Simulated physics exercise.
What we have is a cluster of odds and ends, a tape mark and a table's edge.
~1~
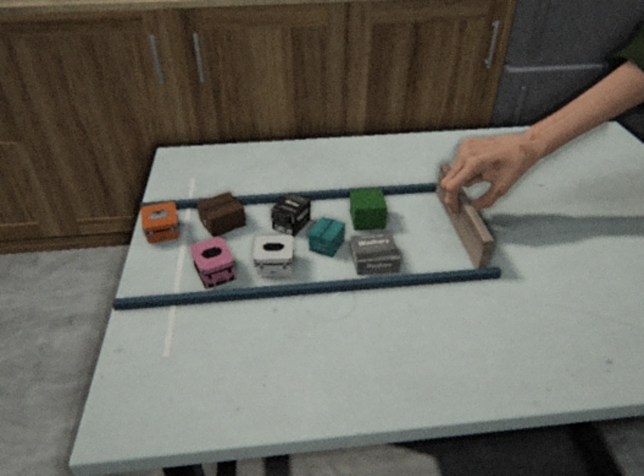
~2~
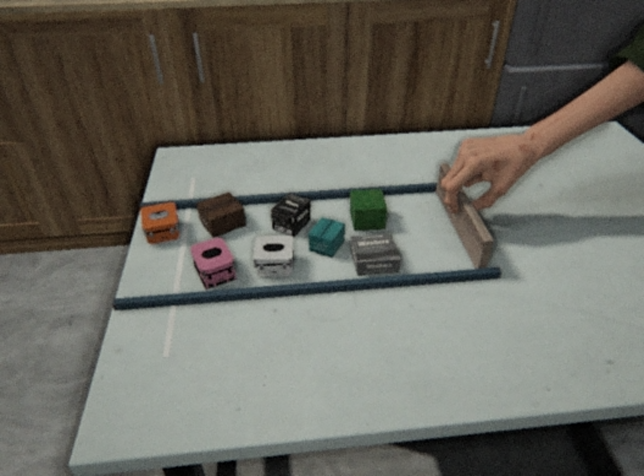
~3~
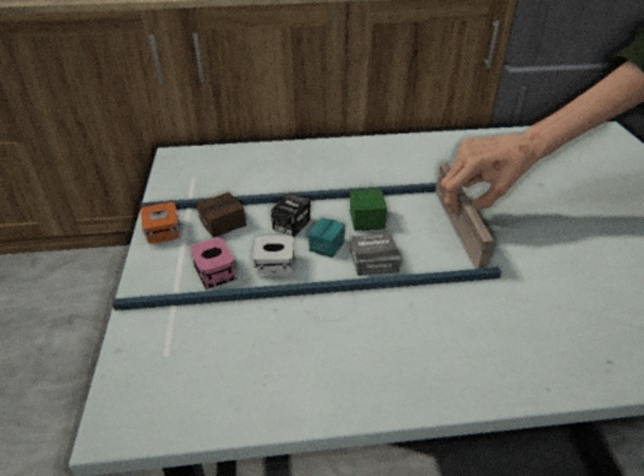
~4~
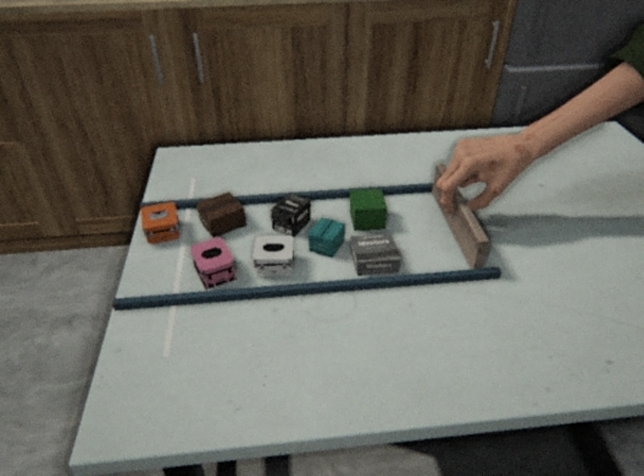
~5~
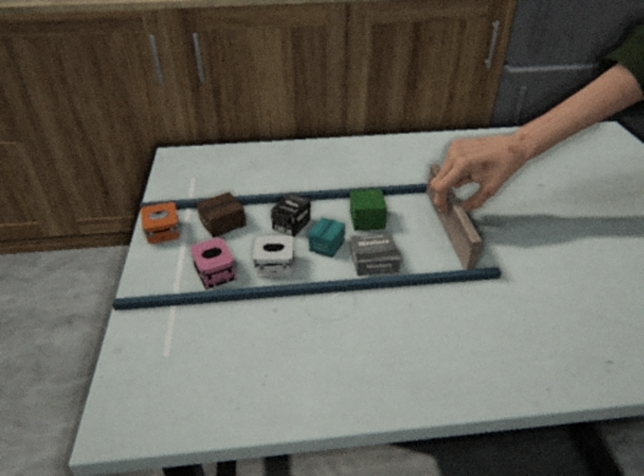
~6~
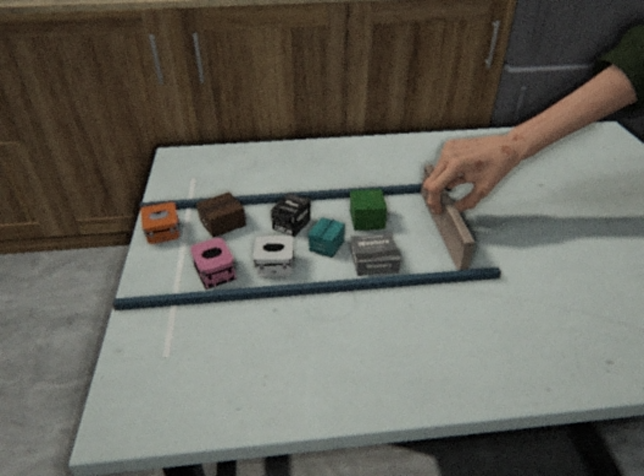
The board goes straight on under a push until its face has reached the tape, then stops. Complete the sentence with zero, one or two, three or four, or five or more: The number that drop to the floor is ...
The number that drop to the floor is three or four.
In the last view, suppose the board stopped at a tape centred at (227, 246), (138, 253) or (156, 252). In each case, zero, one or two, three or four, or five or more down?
In order: 1 or 2, five or more, at least five.
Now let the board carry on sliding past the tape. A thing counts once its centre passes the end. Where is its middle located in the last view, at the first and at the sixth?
At (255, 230) for the first, at (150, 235) for the sixth.
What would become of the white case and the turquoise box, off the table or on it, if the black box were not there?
The white case ends up below while the turquoise box stays up top.
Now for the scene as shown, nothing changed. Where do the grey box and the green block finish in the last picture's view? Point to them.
About (154, 277), and about (167, 223).
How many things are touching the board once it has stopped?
At rest, 2 are in contact.
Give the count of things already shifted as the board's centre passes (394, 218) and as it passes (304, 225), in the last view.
It comes to 0 for the first spot, 7 for the other.
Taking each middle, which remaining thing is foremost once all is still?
Black box.
A little later, none off yet; orange case at rest near (161, 224); pink case at rest near (213, 263); brown box at rest near (221, 214).
When it is over, the number that fall off is three or four; down, white case, brown box, pink case and orange case.
